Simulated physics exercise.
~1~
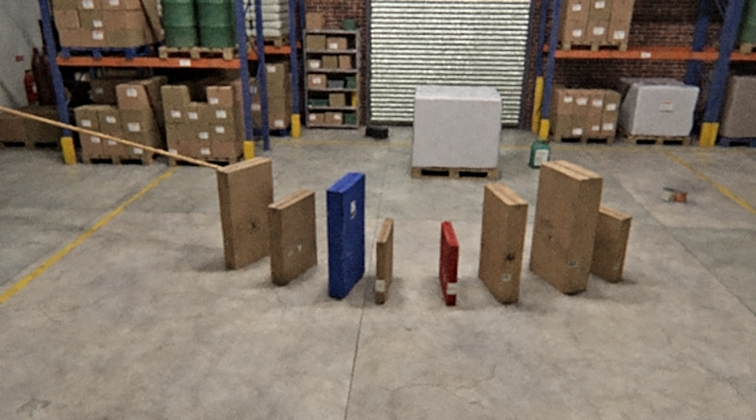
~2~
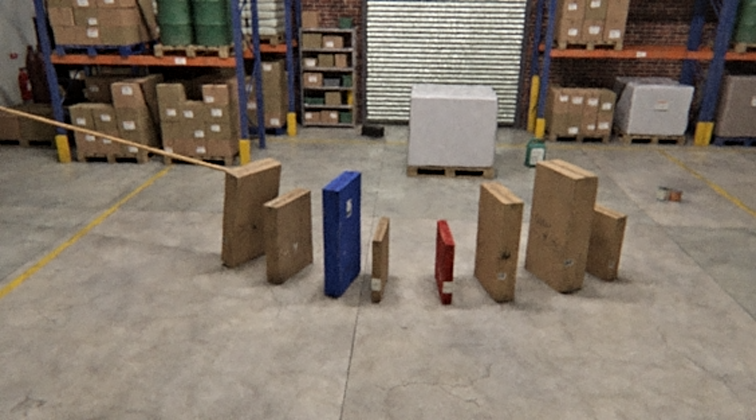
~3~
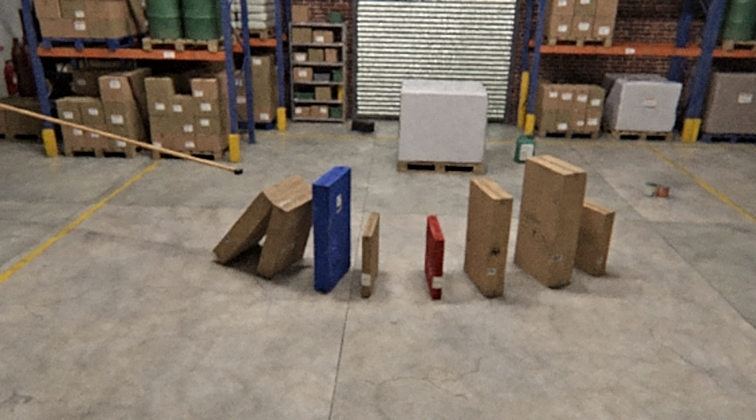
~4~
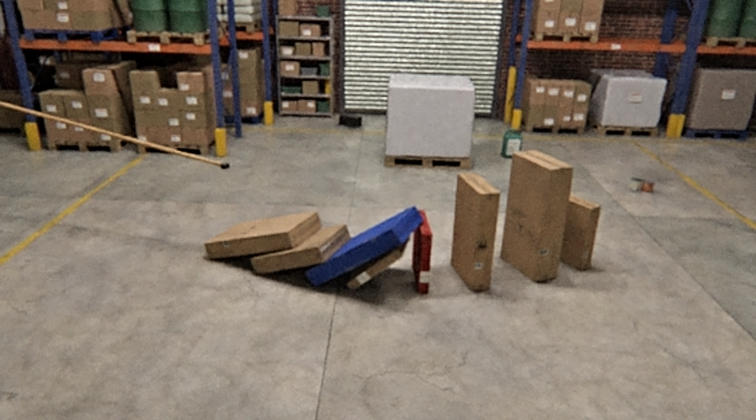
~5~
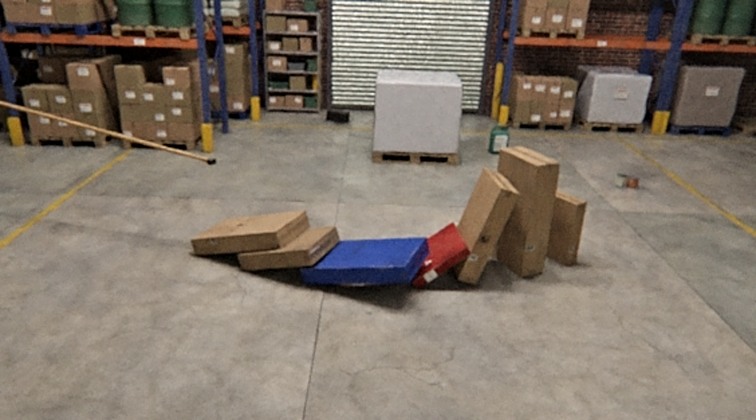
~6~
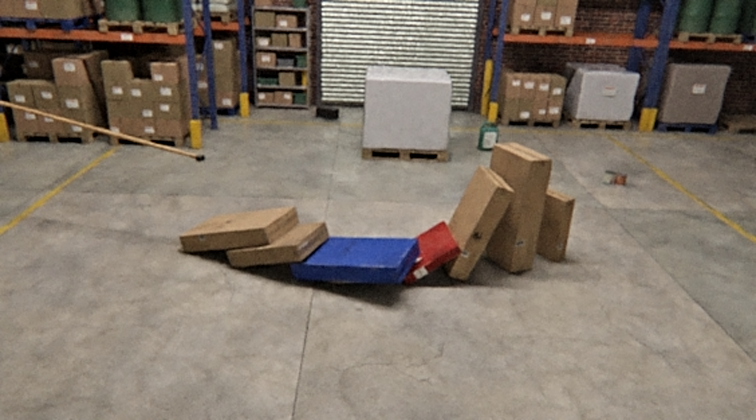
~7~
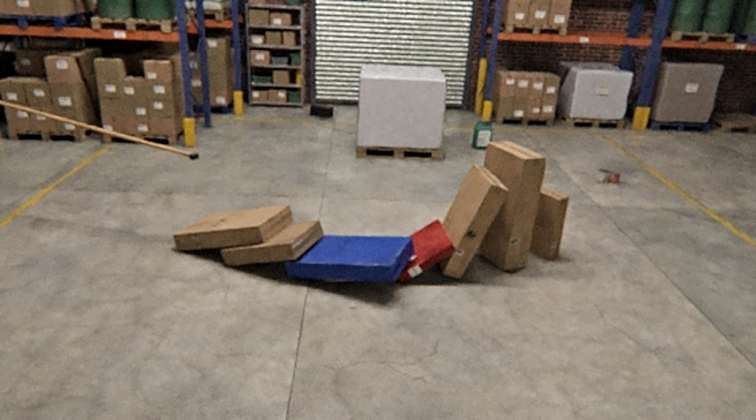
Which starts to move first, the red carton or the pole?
The pole moves first, pushing the leftmost carton. The red carton only starts to tip later, once the falling cartons have reached it.
Tall cartons toppling in a curved row after a pole pushes the leftmost one, stopping with the last two still standing.
